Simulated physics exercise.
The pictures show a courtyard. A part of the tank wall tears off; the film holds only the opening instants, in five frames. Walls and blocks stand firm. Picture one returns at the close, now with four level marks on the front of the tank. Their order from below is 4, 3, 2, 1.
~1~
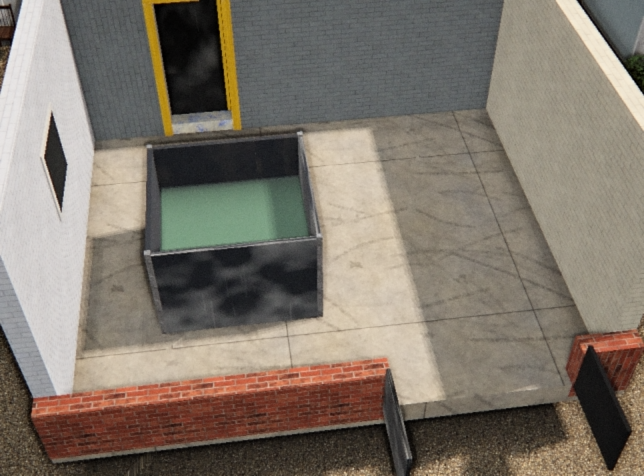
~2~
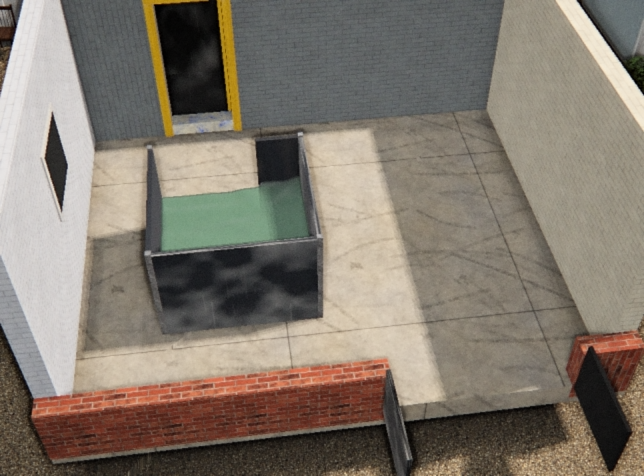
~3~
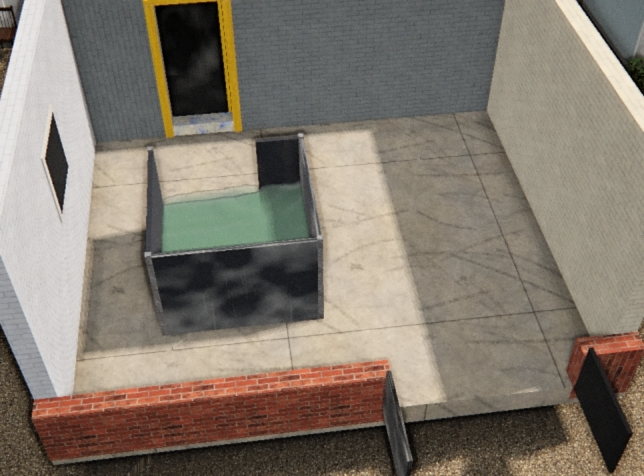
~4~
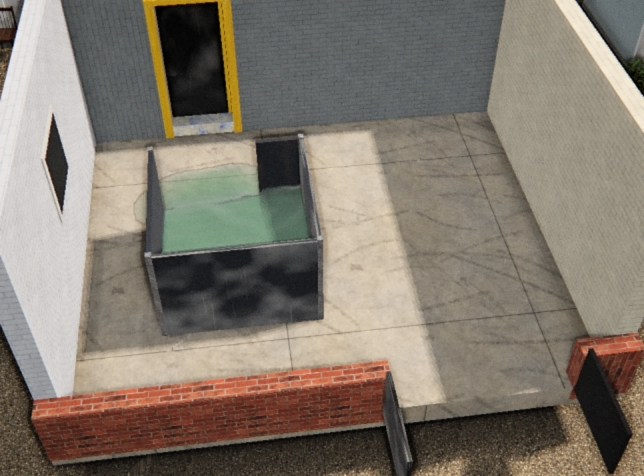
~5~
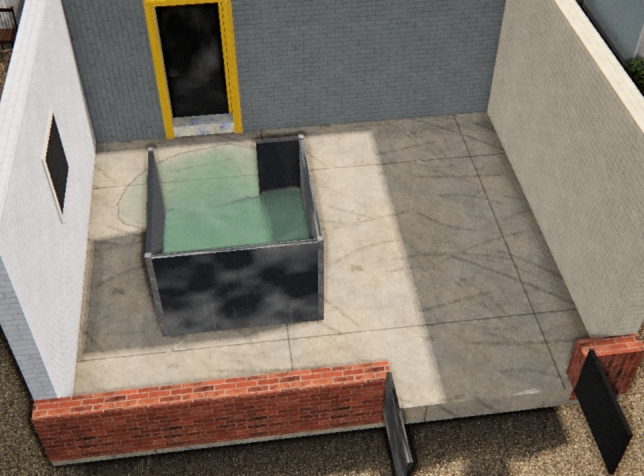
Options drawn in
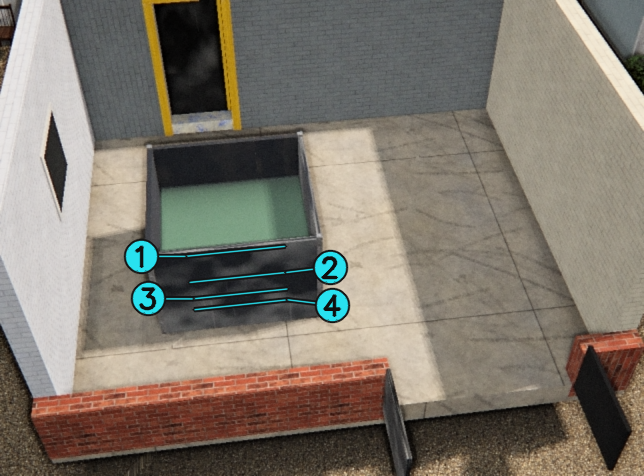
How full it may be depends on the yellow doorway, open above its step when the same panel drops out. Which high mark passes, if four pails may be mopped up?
The limit is 4.
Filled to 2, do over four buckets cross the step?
Yes, it does.
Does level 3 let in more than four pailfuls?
Yes.
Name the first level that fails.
It is 3.
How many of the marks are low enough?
One of the four.
On the marked copy, 1 at (235, 251); 2 at (238, 277); 3 at (240, 293); 4 at (241, 304); from the bottom up 4, 3, 2, 1.
With 1, dozens of bucketfuls pour in.
With 2, dozens of bucketfuls pour in.
With 3, about 13 bucketfuls get in.
With 4, a bucket or two gets in.
